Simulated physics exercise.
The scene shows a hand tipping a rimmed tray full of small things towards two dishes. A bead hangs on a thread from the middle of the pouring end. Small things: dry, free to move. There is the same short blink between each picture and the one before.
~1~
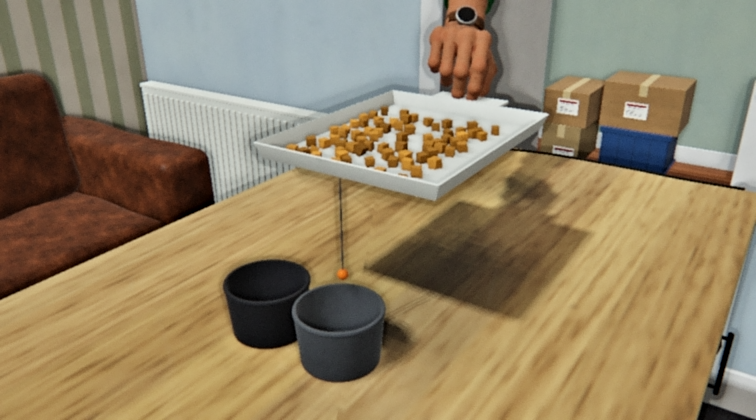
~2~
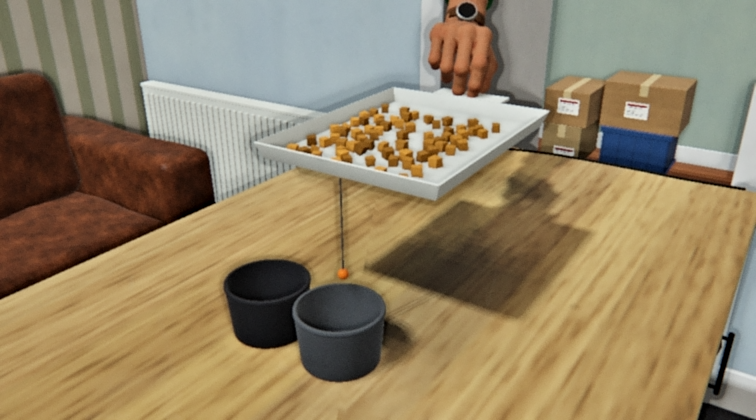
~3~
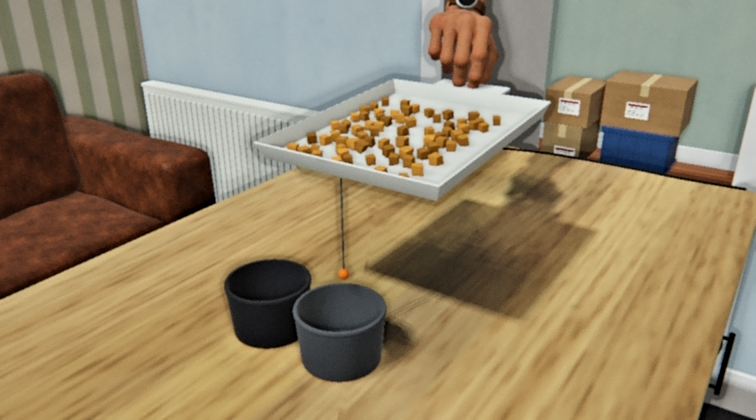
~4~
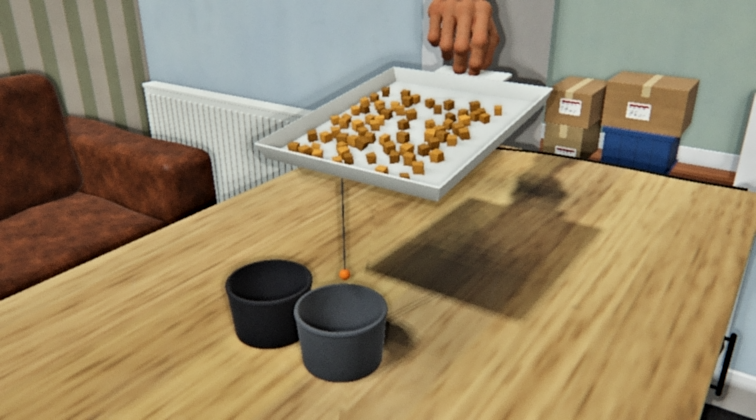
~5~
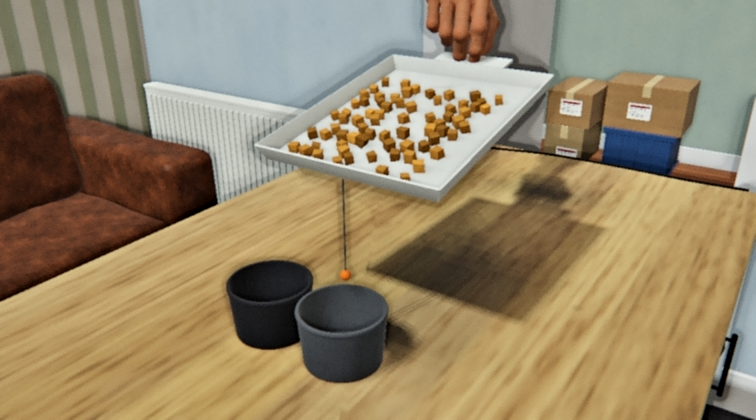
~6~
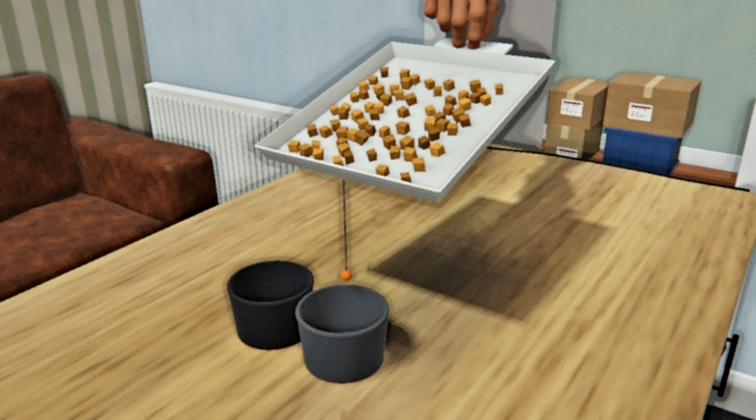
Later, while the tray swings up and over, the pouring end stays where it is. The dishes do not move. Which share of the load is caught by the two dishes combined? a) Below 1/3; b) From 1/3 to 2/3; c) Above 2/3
(b) From 1/3 to 2/3.
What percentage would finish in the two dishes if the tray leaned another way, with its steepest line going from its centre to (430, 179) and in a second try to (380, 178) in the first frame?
You'd see roughly 10 per cent the first time and 20 per cent the second.
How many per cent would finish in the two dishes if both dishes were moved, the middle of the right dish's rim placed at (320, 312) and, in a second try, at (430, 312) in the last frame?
Trial 1 about 60 %, trial 2 about 0 %.
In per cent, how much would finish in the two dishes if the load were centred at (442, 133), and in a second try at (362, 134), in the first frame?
Estimate: 60 % first, 50 % second.
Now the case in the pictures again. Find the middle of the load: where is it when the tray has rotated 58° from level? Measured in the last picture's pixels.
Look around (343, 152) in the last picture.
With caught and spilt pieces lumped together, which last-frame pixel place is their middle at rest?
Near (323, 368), more or less.
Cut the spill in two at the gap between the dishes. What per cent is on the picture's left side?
Near 50 in a hundred.
Soon after the last picture, tray tipped steeply; nearly all on the tray; a stray few in the air.
A little later, tray tipped right over; nearly all on the tray; a small part outside both; a stray few in the air.
Later still, tray tipped past a quarter turn; about a quarter in the right dish; about a quarter in the left dish; about half outside both.
At rest, tray tipped past a quarter turn; about a quarter in the right dish; about a quarter in the left dish; about half outside both.
